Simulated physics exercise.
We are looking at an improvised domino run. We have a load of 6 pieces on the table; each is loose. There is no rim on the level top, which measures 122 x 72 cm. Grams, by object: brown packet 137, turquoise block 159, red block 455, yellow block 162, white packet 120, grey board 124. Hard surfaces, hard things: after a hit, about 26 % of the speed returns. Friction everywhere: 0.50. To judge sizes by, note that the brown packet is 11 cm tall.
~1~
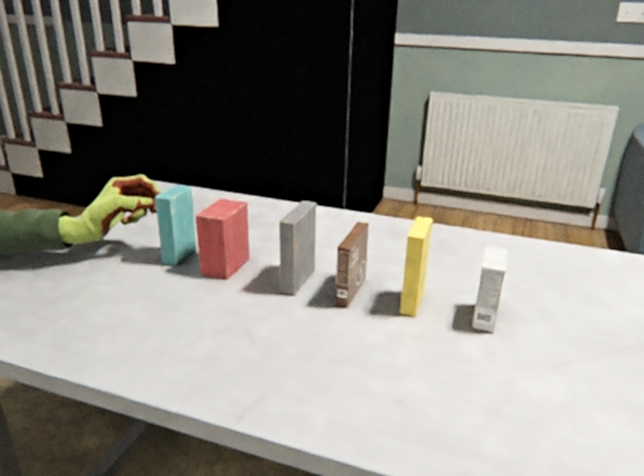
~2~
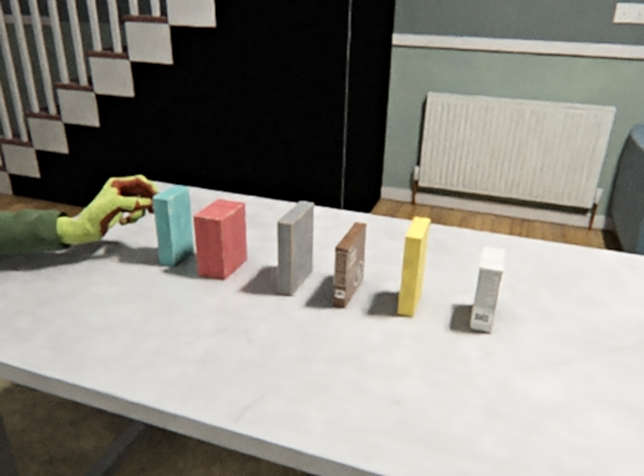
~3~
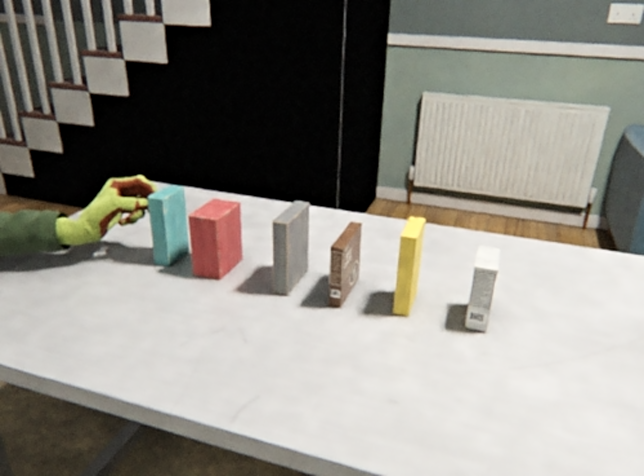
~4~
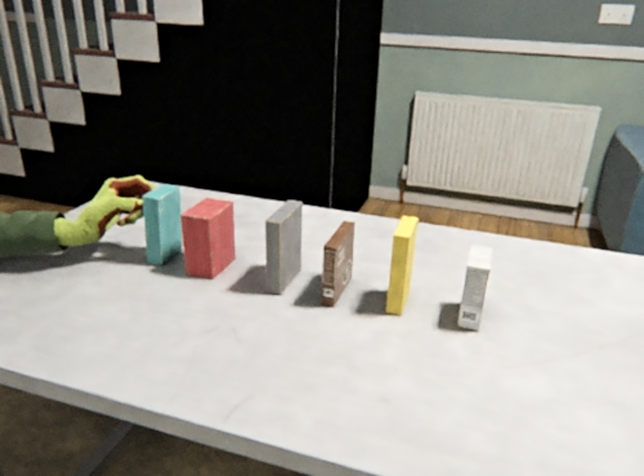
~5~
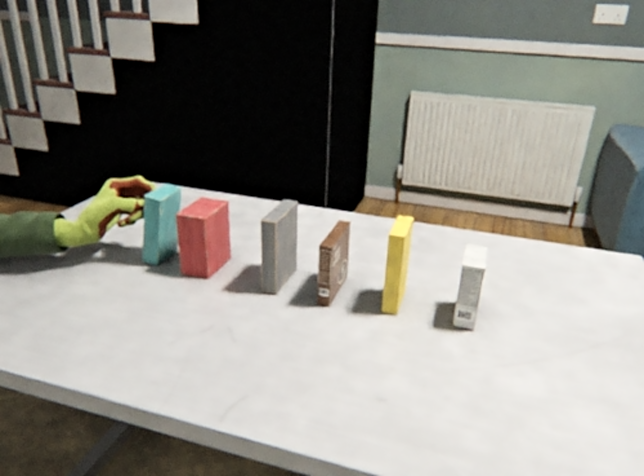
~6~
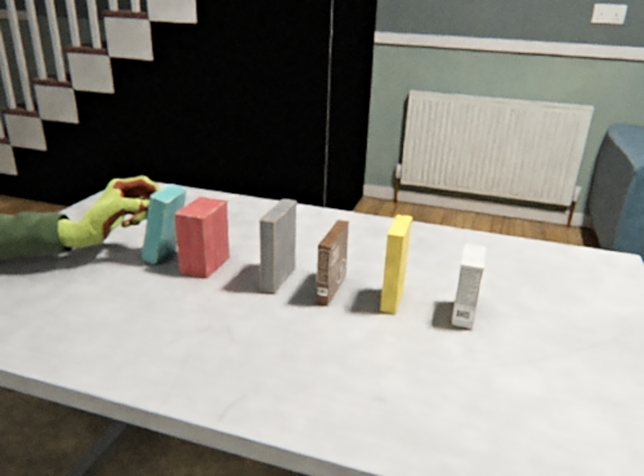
A green hand tilts the turquoise block rightward toward the red block on a pale table.
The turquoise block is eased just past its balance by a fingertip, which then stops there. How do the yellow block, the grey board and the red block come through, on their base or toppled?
Result: The yellow block never falls; the grey board never falls; the red block never falls.
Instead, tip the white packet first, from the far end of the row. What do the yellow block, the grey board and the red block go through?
The yellow block falls, the grey board falls and the red block remains standing.
Then, 0.10 s after the last picture, turquoise block 23° over.
Then, 0.30 s after the last picture, turquoise block 22° over; red block leaning 4° near (205, 236).
At rest, all 4 in place, give or take 5 cm. Seen from the same camera at the end, yellow block near (396, 265), grey board near (278, 246).
